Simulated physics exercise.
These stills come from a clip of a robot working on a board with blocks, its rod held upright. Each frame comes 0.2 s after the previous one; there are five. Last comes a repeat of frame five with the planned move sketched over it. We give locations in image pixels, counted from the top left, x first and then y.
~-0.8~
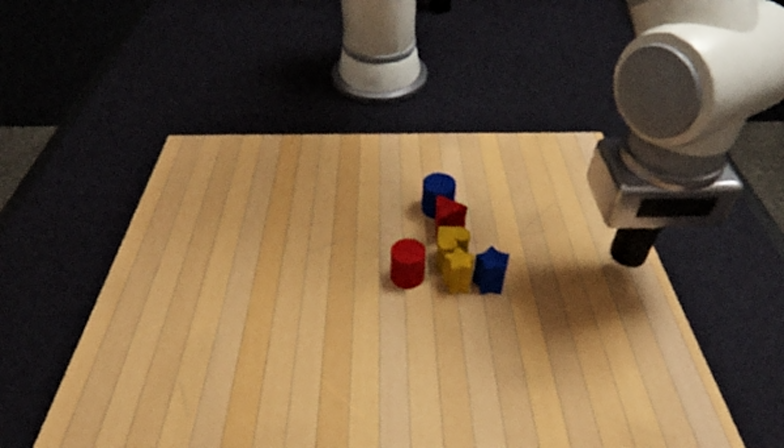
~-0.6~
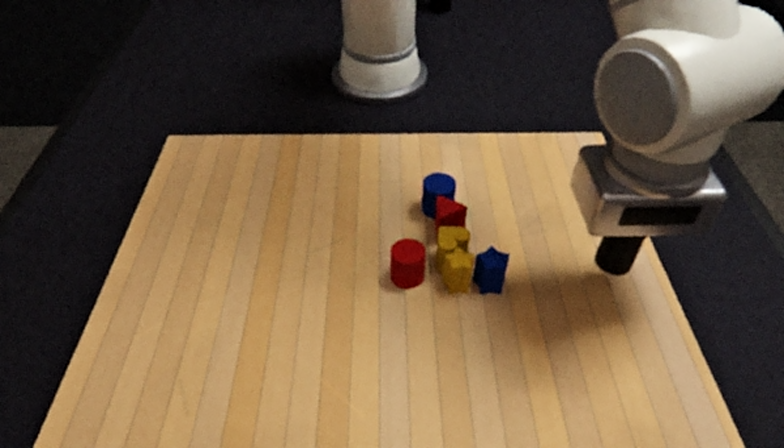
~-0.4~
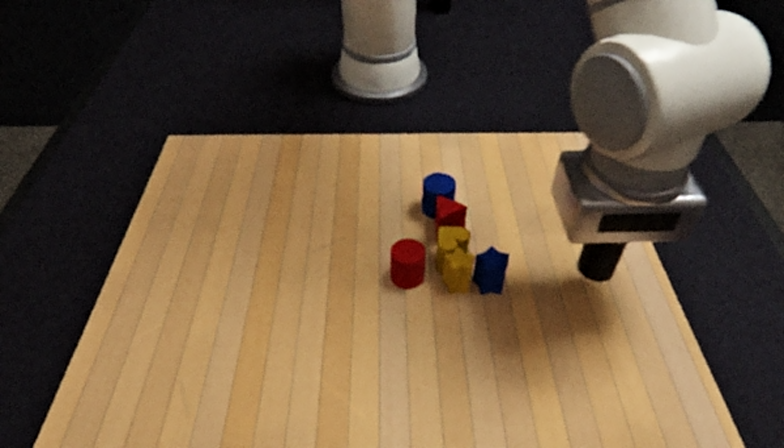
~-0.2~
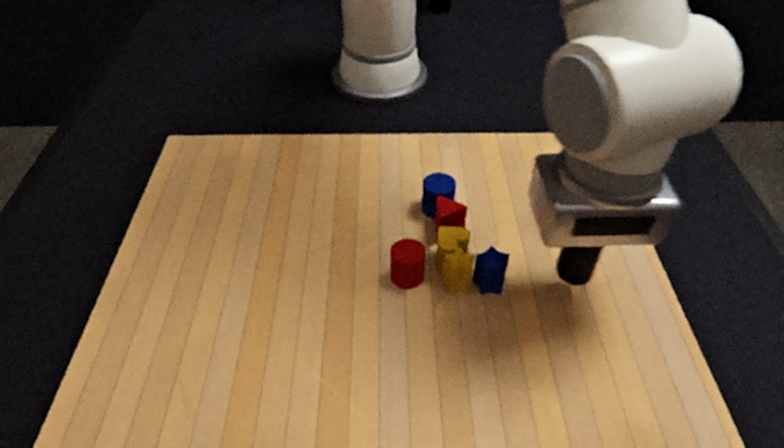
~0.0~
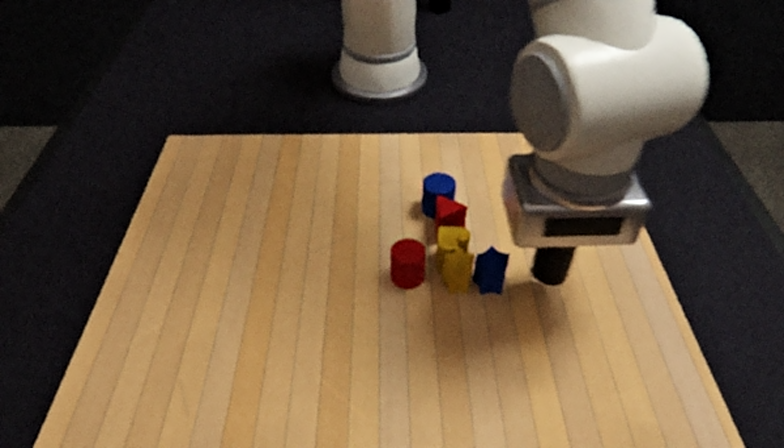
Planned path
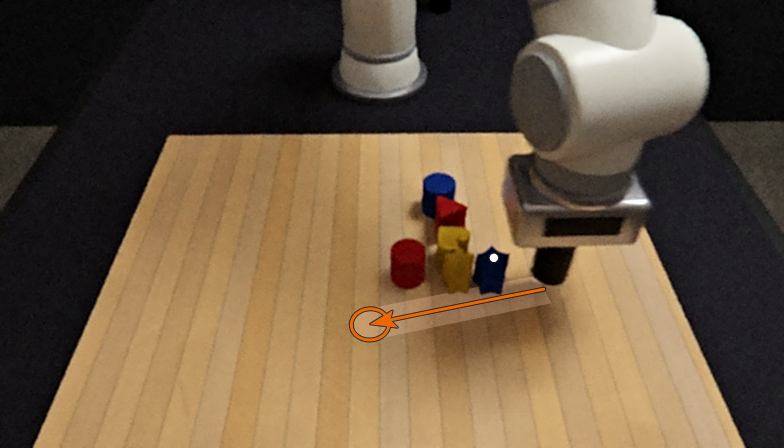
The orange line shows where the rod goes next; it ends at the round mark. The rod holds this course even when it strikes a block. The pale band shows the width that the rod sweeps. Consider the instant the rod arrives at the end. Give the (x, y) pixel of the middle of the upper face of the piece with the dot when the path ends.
I expect it at (461, 256).
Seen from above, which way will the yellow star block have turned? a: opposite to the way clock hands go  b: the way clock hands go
It's a.
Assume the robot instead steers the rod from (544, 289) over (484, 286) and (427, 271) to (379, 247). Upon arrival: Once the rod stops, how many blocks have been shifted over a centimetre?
Count: 3 or more.
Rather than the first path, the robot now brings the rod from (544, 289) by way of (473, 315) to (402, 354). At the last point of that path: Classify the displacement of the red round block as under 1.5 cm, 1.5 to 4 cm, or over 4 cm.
The answer is under 1.5 cm.
The line goes from (544, 289) directly to (370, 324); the dot is on the blue star block.
The first path, step by step. One third of the way, rod at (491, 284); yellow heart block at (445, 236), turned 35° clockwise; yellow star block at (444, 258); blue star block at (470, 256), turned 35° clockwise.
Two thirds of the way, rod at (431, 295); red round block at (402, 250); yellow heart block at (443, 234), turned 35° clockwise; yellow star block at (434, 254), turned 25° anticlockwise; blue star block at (461, 256), turned 70° clockwise.
At the end, rod at (369, 307); red round block at (402, 250); yellow heart block at (443, 234), turned 35° clockwise; yellow star block at (434, 254), turned 25° anticlockwise; blue star block at (461, 256), turned 70° clockwise.
